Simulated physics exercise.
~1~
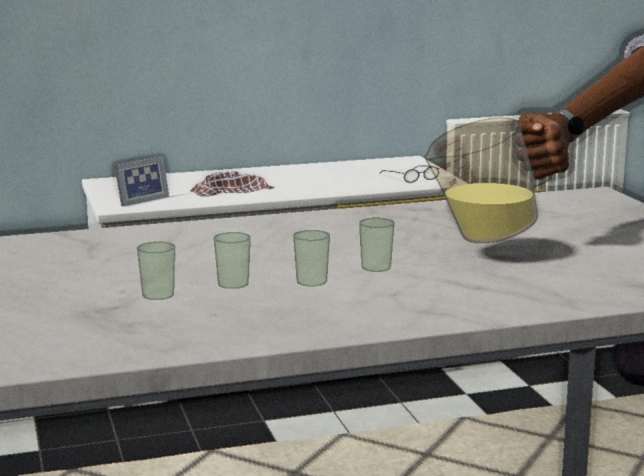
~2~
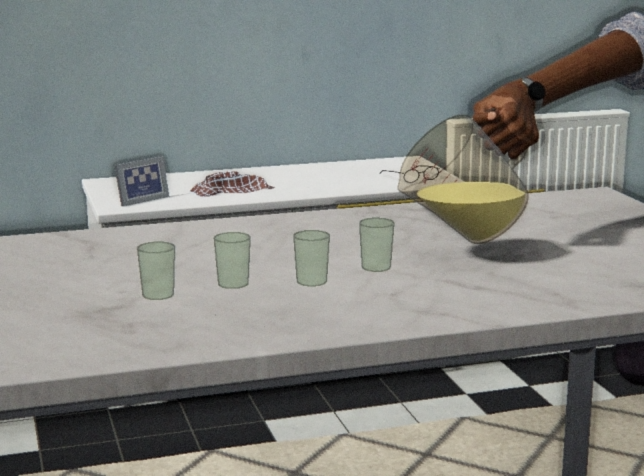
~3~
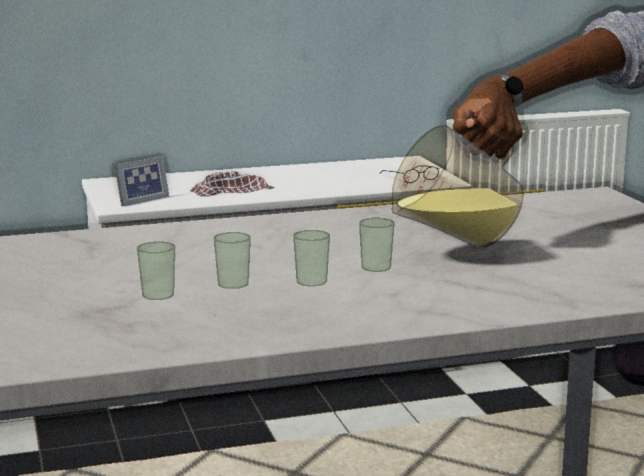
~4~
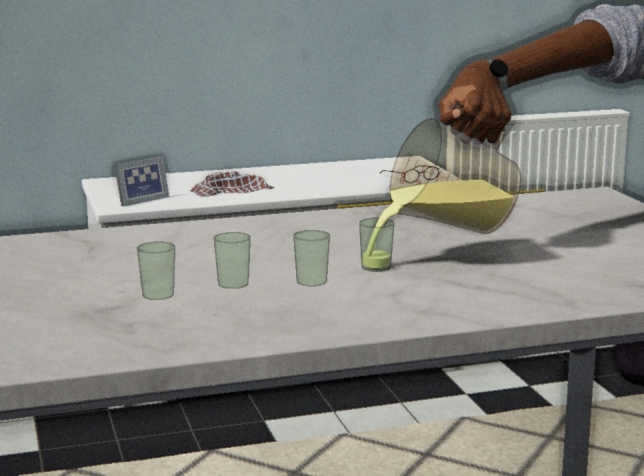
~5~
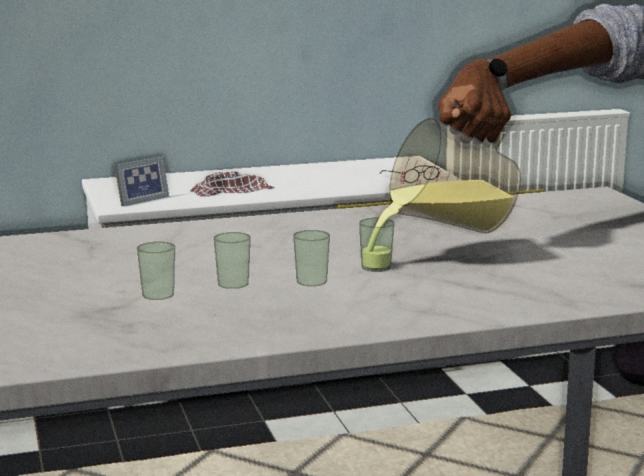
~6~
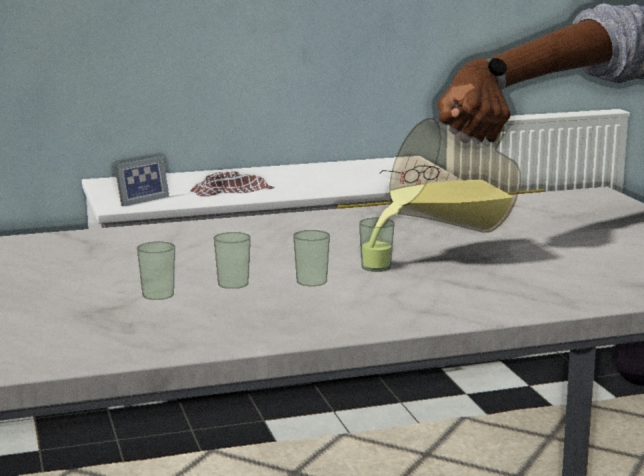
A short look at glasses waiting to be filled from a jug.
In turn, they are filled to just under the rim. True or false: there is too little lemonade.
False.
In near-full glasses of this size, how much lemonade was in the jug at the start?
About 6.5.
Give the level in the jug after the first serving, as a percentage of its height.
About 30 %.
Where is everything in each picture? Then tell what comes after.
The jug is picked up; jug (486, 180) about a third full; four glasses, the last at (157, 269), in the first picture.
The jug leans over the first small glass; jug (466, 181) tipped 45° with all of its load; the first is empty, in the second picture.
The jug leans over the first small glass; jug (458, 189) tipped 55° with all of its load; four glasses, the last at (157, 269), in the third picture.
The lemonade is flowing; jug (455, 179) tipped 65° with nearly all of its load; the first is about a quarter full, in the fourth picture.
The lemonade is flowing; jug (455, 179) tipped 65° with nearly all of its load; four glasses, the last at (157, 269), in the fifth picture.
The lemonade is flowing; jug (455, 179) tipped 65° with nearly all of its load; the first is about half full, in the sixth picture.
Next, the first is about three quarters full.
After that, the first is done and the jug has nearly all of its load.
Finally, all four are full and about a third of the lemonade is over.
